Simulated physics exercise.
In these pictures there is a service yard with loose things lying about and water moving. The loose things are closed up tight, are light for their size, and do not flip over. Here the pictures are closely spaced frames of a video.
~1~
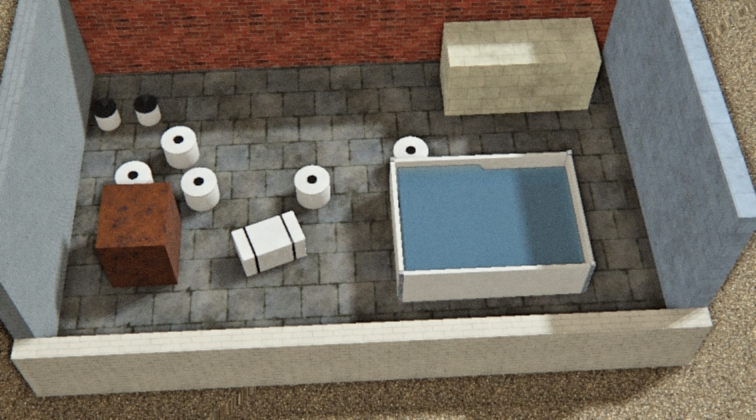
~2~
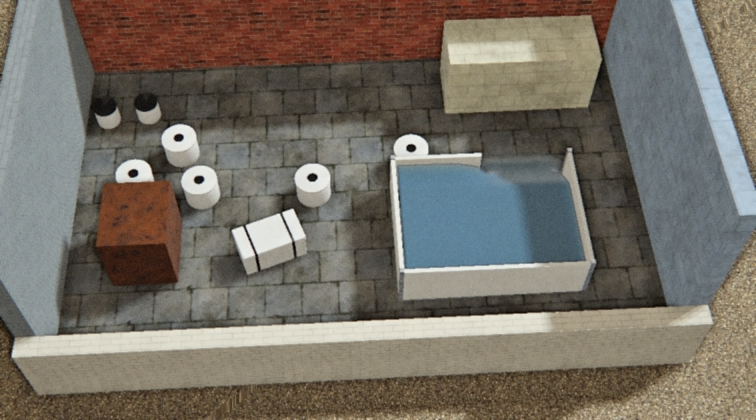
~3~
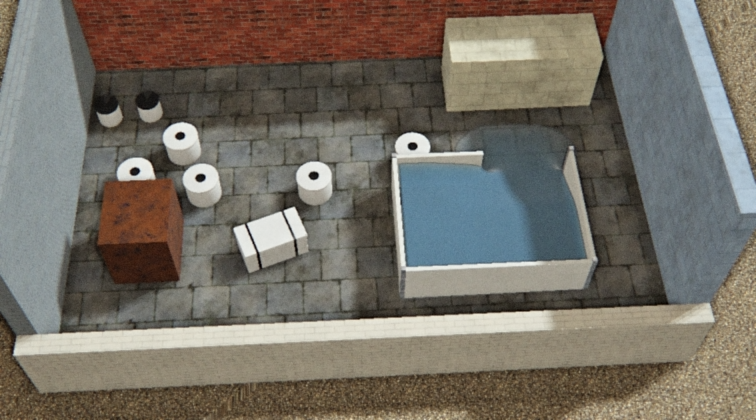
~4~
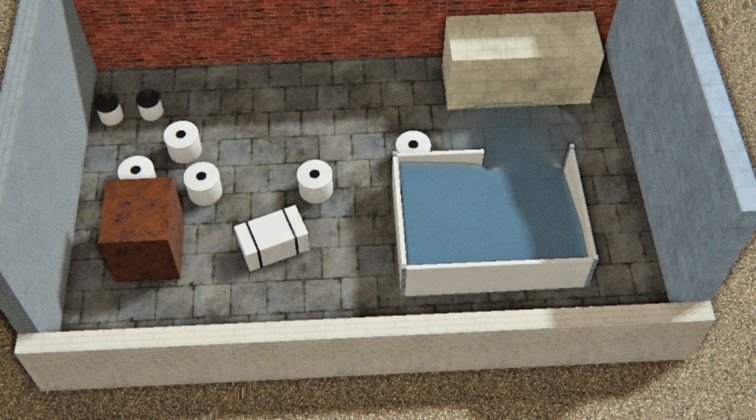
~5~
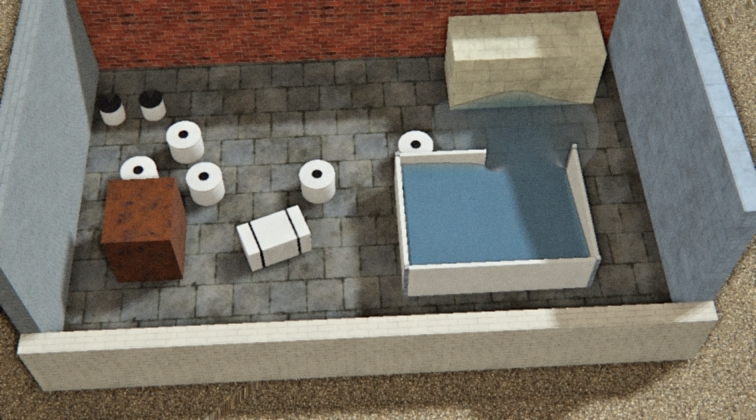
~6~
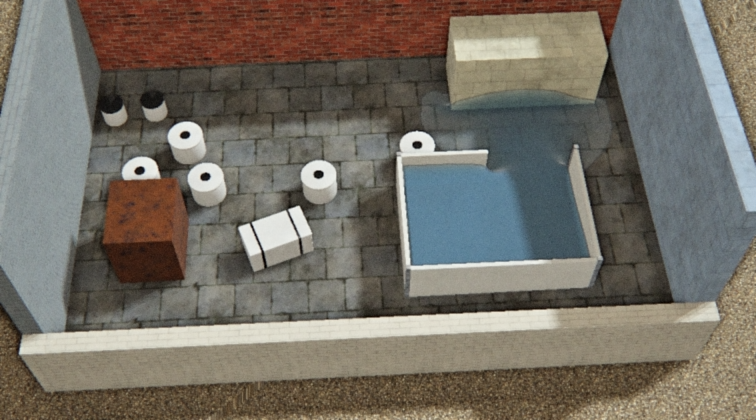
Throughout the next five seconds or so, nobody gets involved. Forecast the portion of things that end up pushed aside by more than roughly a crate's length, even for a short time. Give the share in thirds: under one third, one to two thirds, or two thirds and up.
Counting the far movers, it's low - under a third.
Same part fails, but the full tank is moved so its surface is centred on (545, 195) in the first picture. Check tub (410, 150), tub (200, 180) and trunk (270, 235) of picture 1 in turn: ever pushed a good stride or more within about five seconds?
Result per object - went far, stayed close, stayed close.
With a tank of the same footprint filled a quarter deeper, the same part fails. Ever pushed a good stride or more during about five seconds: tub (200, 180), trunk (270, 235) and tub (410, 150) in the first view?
First one stopped before it, second one stopped before it, third one reached the mark.
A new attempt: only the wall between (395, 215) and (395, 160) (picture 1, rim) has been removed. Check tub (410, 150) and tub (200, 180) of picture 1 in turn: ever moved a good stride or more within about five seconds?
The first one stopped short; the second one went the full distance.
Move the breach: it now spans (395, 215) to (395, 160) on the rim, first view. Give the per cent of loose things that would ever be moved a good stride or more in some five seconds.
90 per cent or thereabouts.
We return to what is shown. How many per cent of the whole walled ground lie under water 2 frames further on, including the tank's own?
Near 20 %.
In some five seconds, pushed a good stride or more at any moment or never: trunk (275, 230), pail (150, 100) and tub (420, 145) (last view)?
Object by object as listed: Falls short, travels that far and falls short.
A moment on, 0 of 8 are well off their spots; 0 afloat.
Next, 0 of 8 are well off their spots; 0 afloat.
Later, 0 of 8 are well off their spots; 0 afloat.
In the end, 1 of 8 are well off their spots, and 1 have been at some point; 2 afloat.
